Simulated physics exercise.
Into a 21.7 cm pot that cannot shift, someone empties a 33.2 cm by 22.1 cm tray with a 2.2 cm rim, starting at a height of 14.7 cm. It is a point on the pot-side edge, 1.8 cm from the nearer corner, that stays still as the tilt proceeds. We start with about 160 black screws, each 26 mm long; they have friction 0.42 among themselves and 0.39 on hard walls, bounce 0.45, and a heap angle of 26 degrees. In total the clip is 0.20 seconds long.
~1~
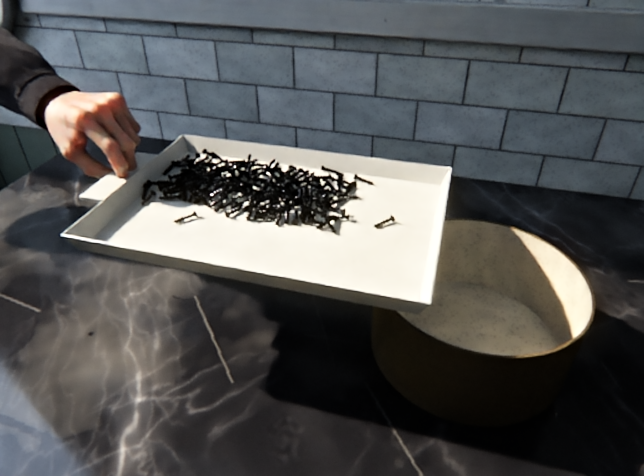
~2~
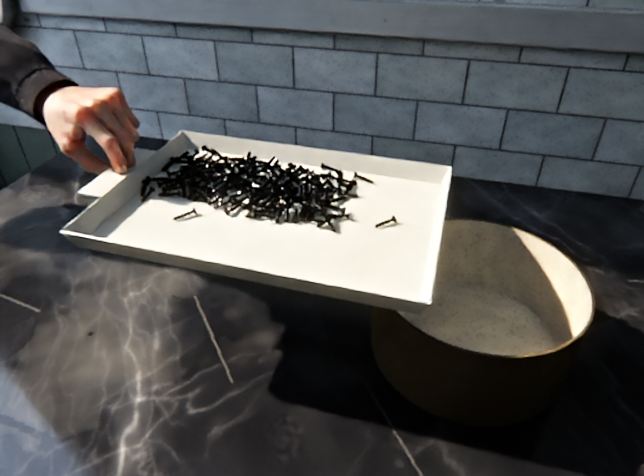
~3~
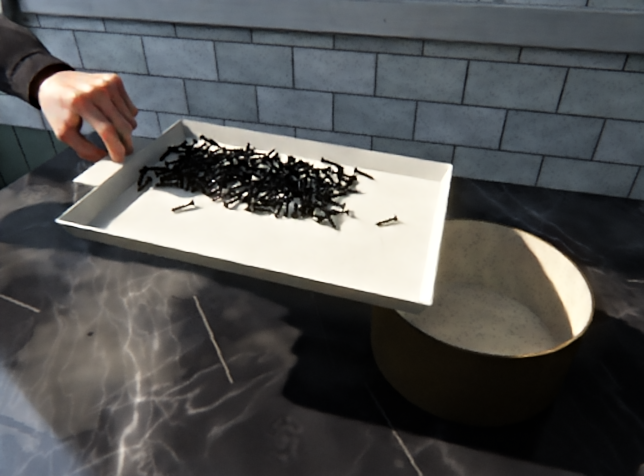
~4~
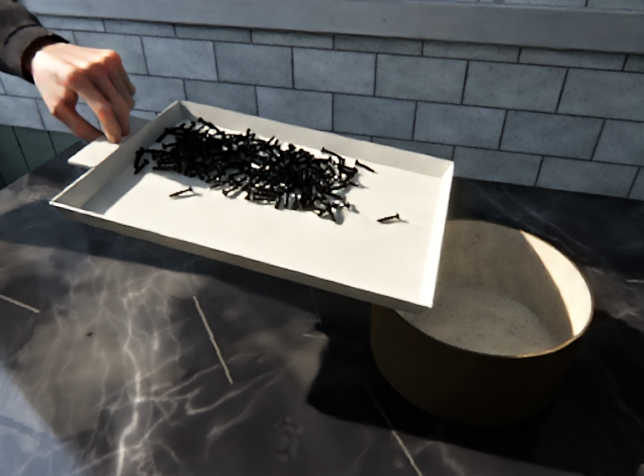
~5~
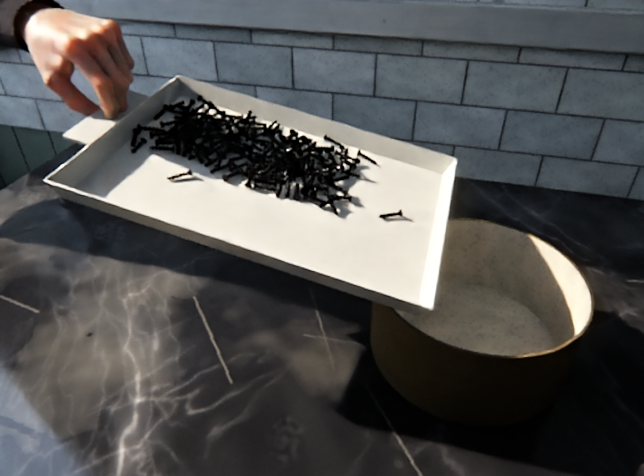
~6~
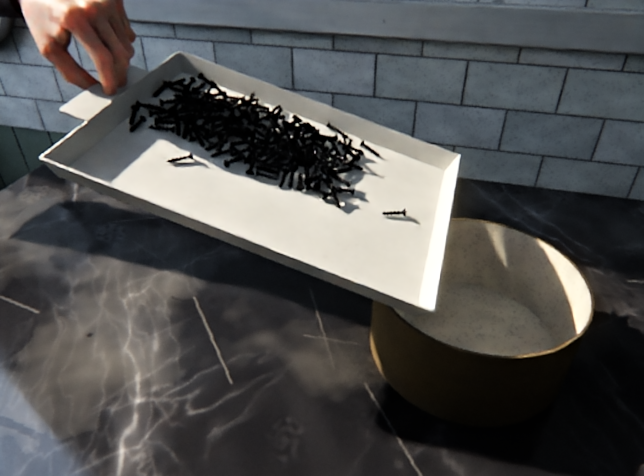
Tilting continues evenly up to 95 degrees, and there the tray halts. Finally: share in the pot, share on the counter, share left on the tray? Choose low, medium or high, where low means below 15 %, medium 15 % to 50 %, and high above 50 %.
Shares - pot: Medium, counter: High, tray: Low.
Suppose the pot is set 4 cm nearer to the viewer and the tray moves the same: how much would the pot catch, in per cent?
With that change it comes to something like 85 in a hundred.
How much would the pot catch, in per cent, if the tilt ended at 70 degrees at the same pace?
40 per cent.
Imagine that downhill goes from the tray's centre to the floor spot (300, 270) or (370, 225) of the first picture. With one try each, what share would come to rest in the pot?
Near 0 and 90 percent, in that order.
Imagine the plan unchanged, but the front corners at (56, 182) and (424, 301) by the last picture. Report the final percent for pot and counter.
Pot 0 % / counter 100 %.
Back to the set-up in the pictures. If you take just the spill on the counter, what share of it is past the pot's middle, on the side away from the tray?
I'd put it at close to 90 per cent.
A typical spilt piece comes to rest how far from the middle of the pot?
Distance: Some 22 cm.
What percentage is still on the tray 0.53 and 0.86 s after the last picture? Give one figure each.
Close to 30 at the first time and 0 at the second.
Then, 0.32 s after the last picture, tilt 55 degrees; the tray holds 100 %, the pot 0 %.
Then, 0.53 s after the last picture, tilt 81 degrees; the tray holds 30 %, the pot 15 %.
Then, 0.86 s after the last picture, tilt 95 degrees; the tray holds 0 %, the pot 40 %.
In the end, pot 40 %, counter 60 %, tray 0 %.
